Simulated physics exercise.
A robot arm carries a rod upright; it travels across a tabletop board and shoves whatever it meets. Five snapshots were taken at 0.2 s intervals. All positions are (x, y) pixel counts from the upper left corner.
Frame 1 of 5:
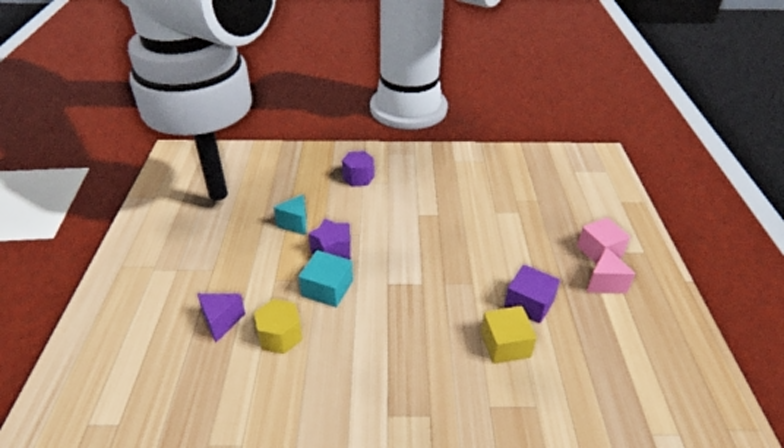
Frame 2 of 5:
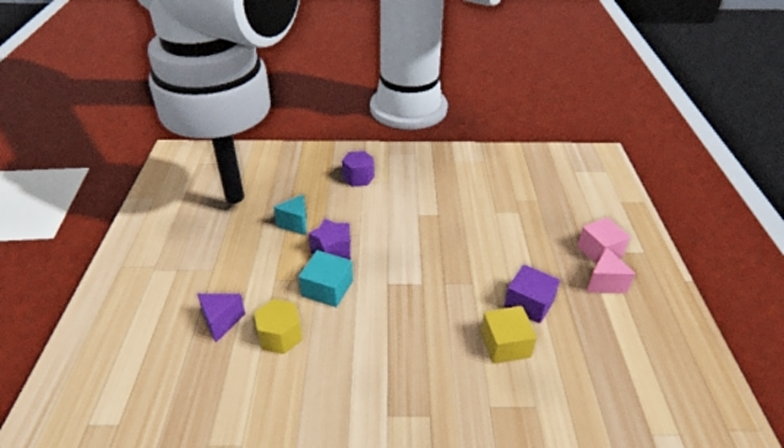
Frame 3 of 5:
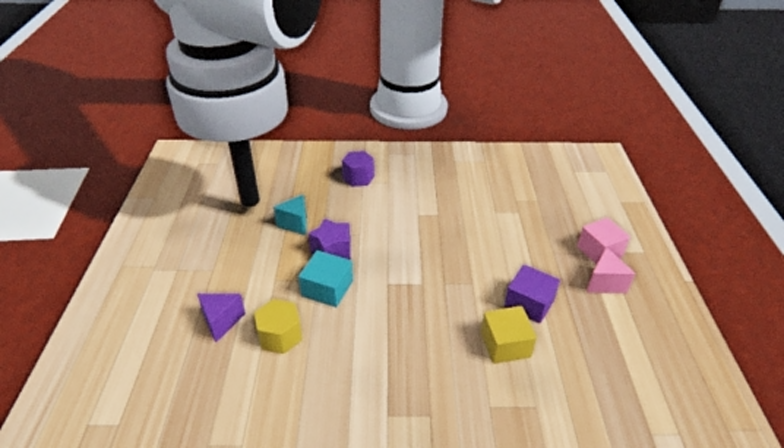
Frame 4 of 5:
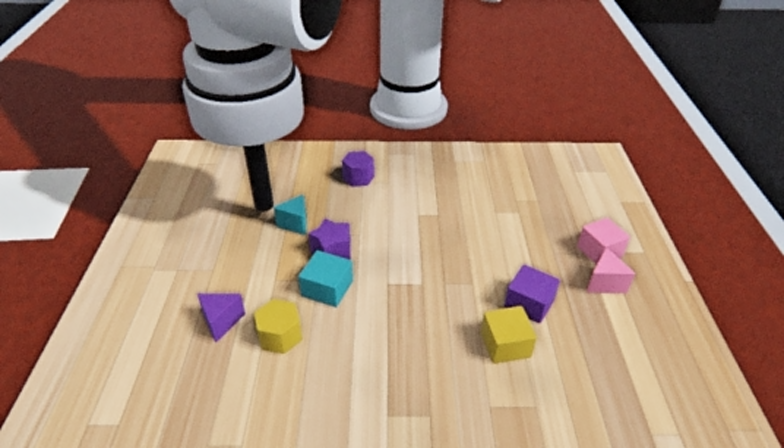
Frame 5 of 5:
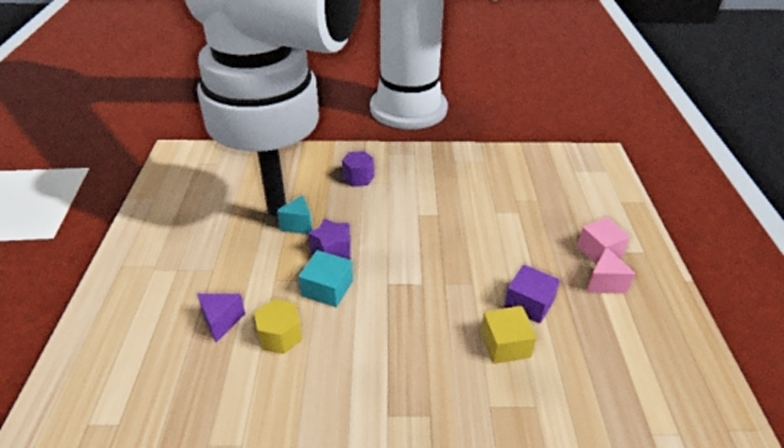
A robot arm moves its black rod rightward across the board to the turquoise triangular piece.
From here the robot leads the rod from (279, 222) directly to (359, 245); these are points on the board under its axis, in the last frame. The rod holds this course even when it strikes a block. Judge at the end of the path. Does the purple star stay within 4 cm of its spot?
Yes, that is how it ends up.
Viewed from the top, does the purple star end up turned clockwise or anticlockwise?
Spins clockwise.
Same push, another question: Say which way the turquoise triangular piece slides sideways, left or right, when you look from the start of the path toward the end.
Picture yourself facing from the start of the path to its end: The turquoise triangular piece moves off to your left.
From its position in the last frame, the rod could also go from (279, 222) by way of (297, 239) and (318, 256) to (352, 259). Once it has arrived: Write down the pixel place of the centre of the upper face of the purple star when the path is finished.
The middle of its top is at (377, 234).
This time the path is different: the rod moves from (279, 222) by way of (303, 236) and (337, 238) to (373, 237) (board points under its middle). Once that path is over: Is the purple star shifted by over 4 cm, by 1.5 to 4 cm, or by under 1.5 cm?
I'd go with 1.5 to 4 cm for this block.
On the path given first. One third of the way, rod (304, 219); turquoise triangular piece (324, 211), turned 30° anticlockwise.
Two thirds of the way, rod (331, 227); turquoise triangular piece (352, 213), turned 40° anticlockwise; purple star (342, 235), turned 50° clockwise.
At the end, rod (358, 235); turquoise triangular piece (373, 215), turned 95° anticlockwise; turquoise square block in place; purple star (351, 243), turned 70° clockwise.
